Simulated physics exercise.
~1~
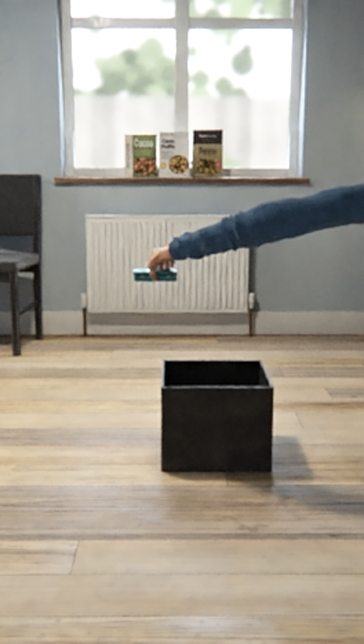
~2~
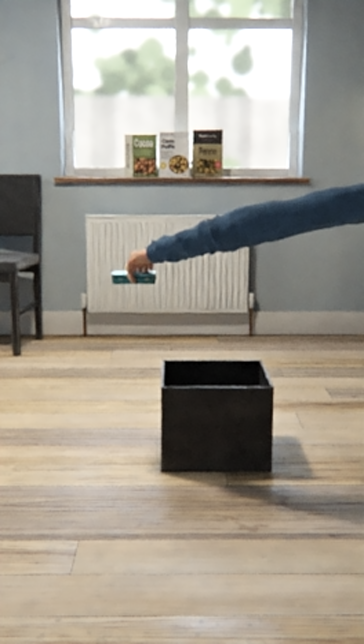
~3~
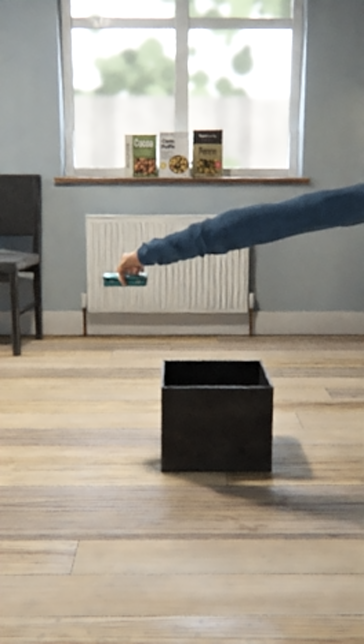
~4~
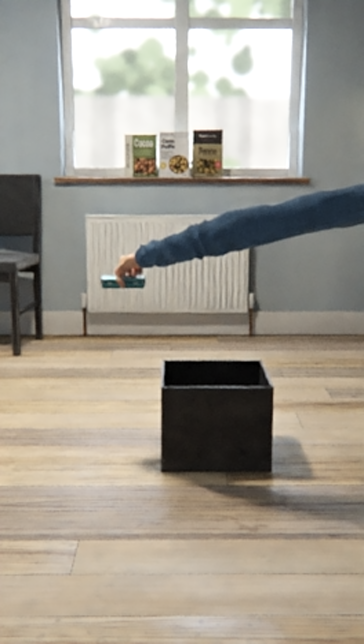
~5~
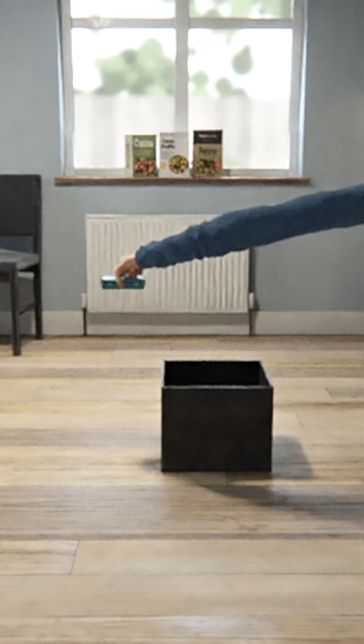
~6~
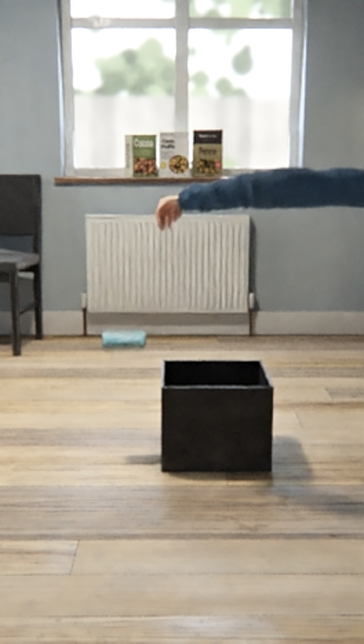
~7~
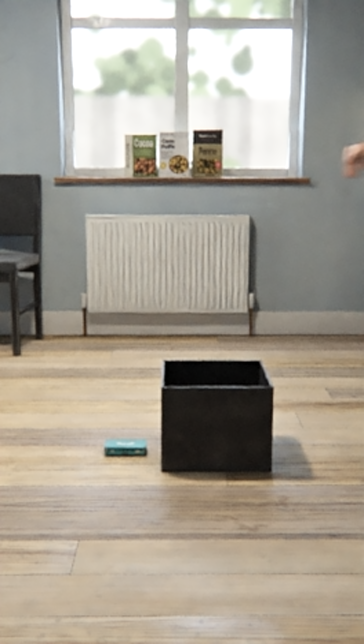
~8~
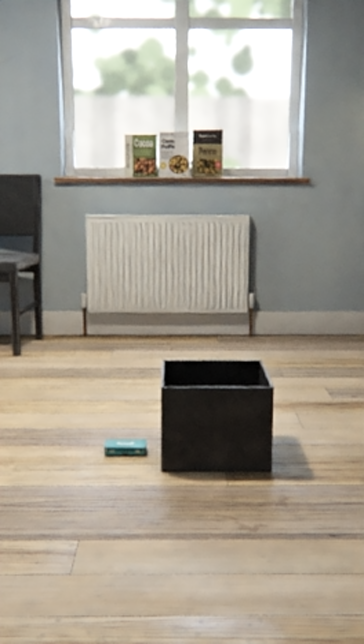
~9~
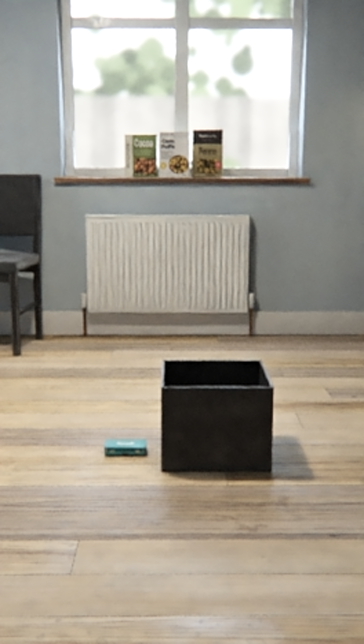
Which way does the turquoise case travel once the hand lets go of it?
It moves down, falling to the wooden floor beside the black basket.
